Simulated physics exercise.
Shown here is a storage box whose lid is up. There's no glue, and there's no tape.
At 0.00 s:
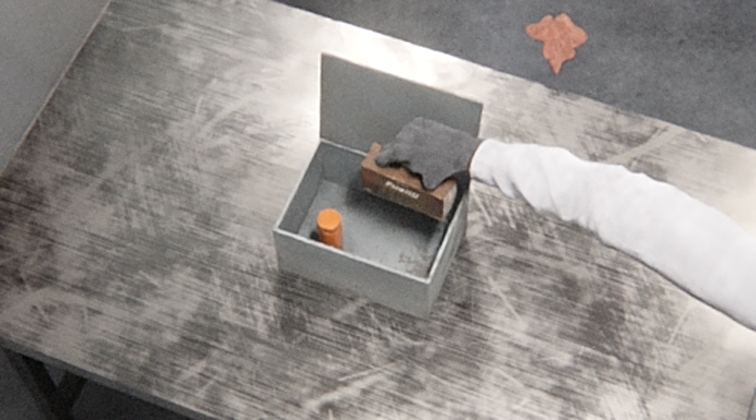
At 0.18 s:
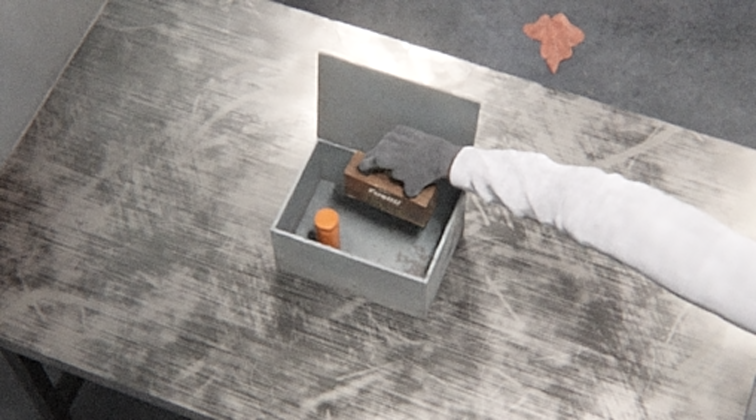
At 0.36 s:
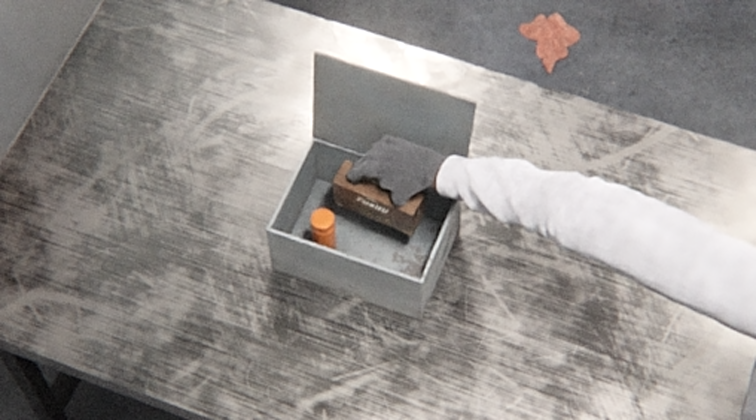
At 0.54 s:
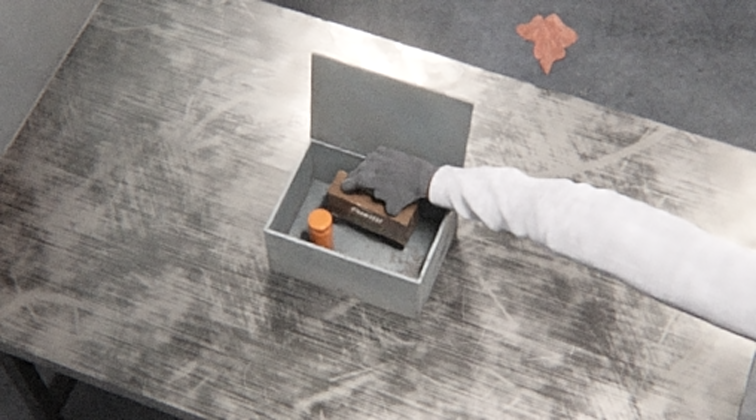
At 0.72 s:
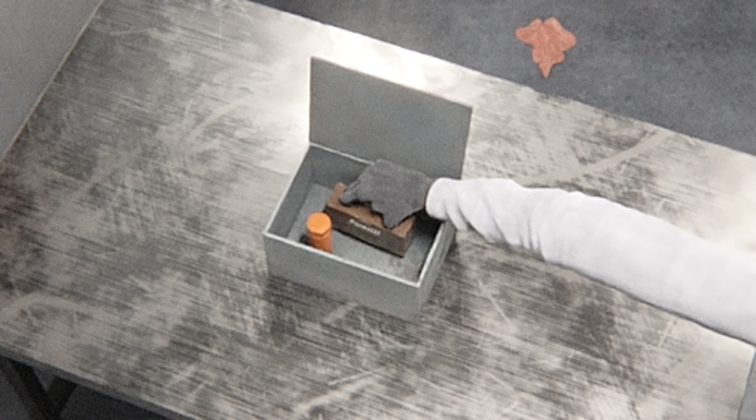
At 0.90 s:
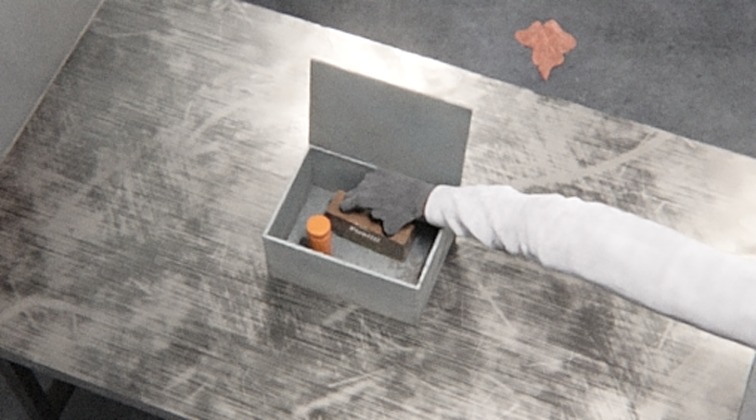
Gloved hand lowering a brown carton into an open gray storage box beside an orange shaker on a scuffed metal table.
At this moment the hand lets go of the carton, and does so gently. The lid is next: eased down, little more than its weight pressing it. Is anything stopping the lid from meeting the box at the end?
No, the lid closes.
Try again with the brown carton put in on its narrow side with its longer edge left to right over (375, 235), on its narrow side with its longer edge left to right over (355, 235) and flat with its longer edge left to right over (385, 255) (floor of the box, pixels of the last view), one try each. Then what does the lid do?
The lid lowers completely the first try, lowers completely the second try and lowers completely the third try.
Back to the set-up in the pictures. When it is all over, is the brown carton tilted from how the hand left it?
Looking at the last picture, the brown carton is left as set.
By 2.30 s, lid 72° above the rim.
By 2.80 s, lid 34° above the rim.
When it is over (3.7 s), lid shut; both as before. End places, in pixels of the last picture, brown carton near (371, 227).
